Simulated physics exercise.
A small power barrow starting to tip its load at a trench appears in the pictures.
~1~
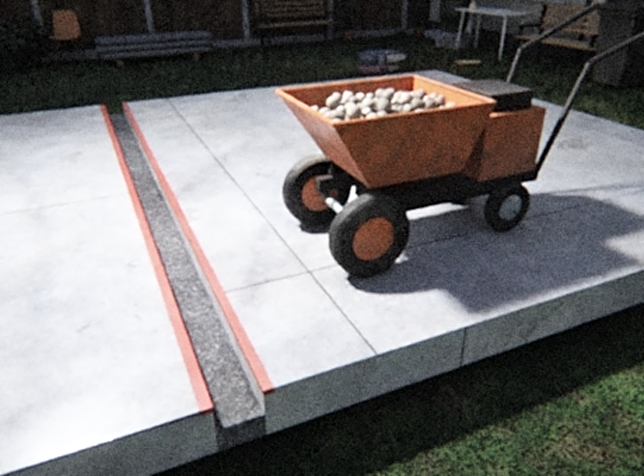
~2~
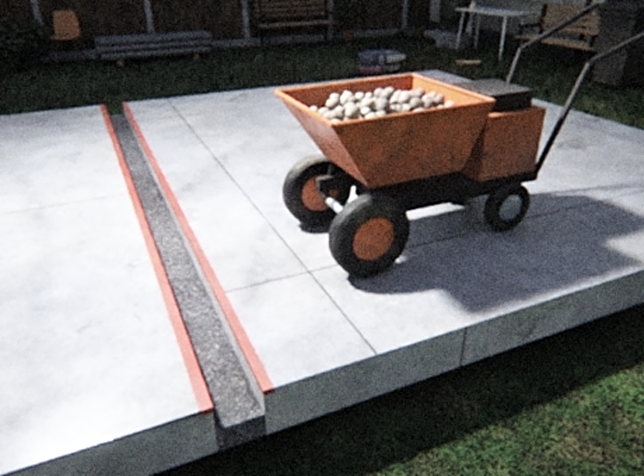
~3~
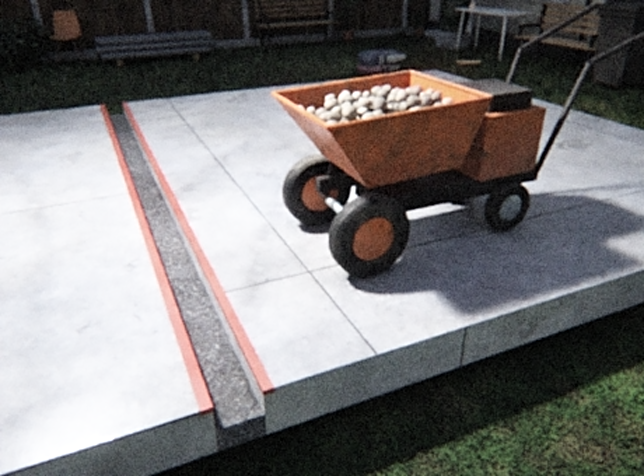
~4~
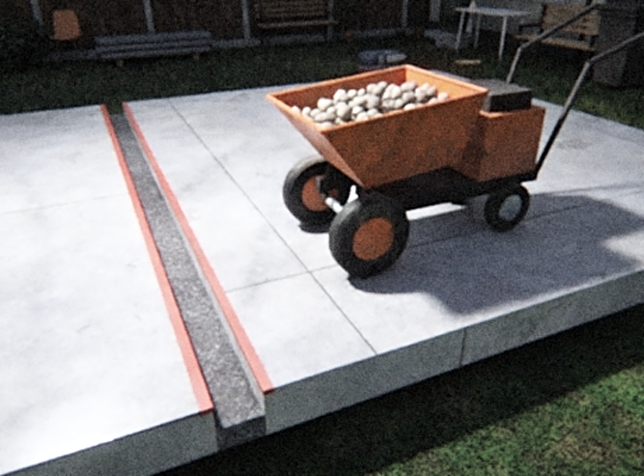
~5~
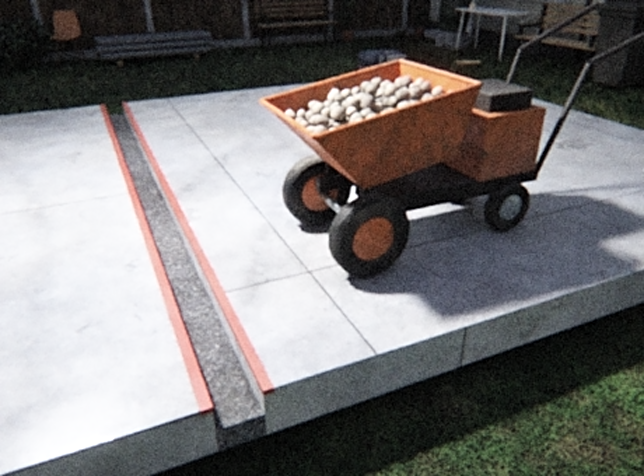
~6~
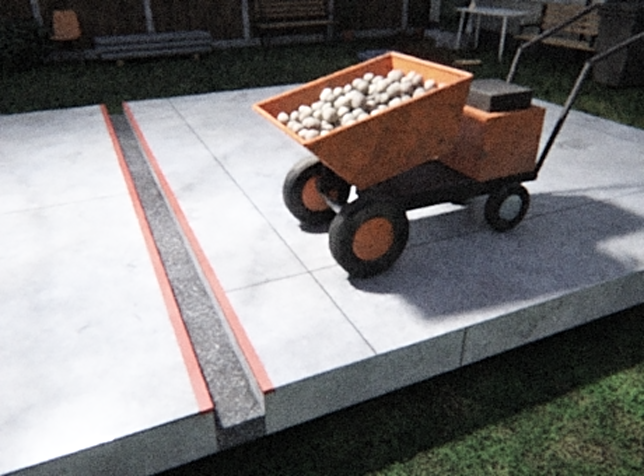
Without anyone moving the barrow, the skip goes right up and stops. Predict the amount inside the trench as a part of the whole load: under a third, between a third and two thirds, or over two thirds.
From a third to two-thirds.
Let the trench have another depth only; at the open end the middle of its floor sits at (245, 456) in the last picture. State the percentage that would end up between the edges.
Estimated share: Approx. 70 %.
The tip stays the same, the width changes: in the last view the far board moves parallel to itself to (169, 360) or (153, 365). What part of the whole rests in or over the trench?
The first case gives close to 60 per cent and the second close to 70 per cent.
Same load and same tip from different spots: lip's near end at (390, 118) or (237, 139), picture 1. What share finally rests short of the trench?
Around 50 and 0 per cent respectively.
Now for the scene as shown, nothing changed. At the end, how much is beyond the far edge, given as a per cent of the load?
20 percent.
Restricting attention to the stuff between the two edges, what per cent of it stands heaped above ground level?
Roughly 45 percent.
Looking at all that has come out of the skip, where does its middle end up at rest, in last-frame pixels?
At about (187, 274), give or take.
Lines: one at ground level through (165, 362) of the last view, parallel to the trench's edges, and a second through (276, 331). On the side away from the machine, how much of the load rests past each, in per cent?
In order: 10 per cent, then 80 per cent.
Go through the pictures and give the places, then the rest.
In the first picture, lip of the skip (335, 125), level; top of the load (386, 110), river pebbles; first edge of the trench (244, 339); far edge (188, 355), the trench under half as wide as the skip, and about half as deep as wide.
In the second picture, lip of the skip (333, 126), level; top of the load (400, 111).
In the third picture, lip of the skip (329, 128), tipped barely; top of the load (398, 110).
In the fourth picture, lip of the skip (323, 132), tipped barely; top of the load (393, 107).
In the fifth picture, lip of the skip (315, 138), tipped a little; top of the load (403, 95).
In the sixth picture, lip of the skip (306, 145), tipped a little; top of the load (395, 91); first edge of the trench (244, 339); far edge (188, 355).
Just after the last frame, skip tipped steeply; every one in the skip.
A moment on, skip tipped right over; the larger part in the skip; about a tenth short of the trench; just a few in or heaped over the trench; just a few falling.
Further on, skip tipped right over; roughly a third in the skip; about a tenth short of the trench; roughly a third in or heaped over the trench; about a tenth beyond it.
When it is over, skip tipped right over; roughly a quarter in the skip; roughly a quarter short of the trench; roughly half in or heaped over the trench; roughly a quarter beyond it.
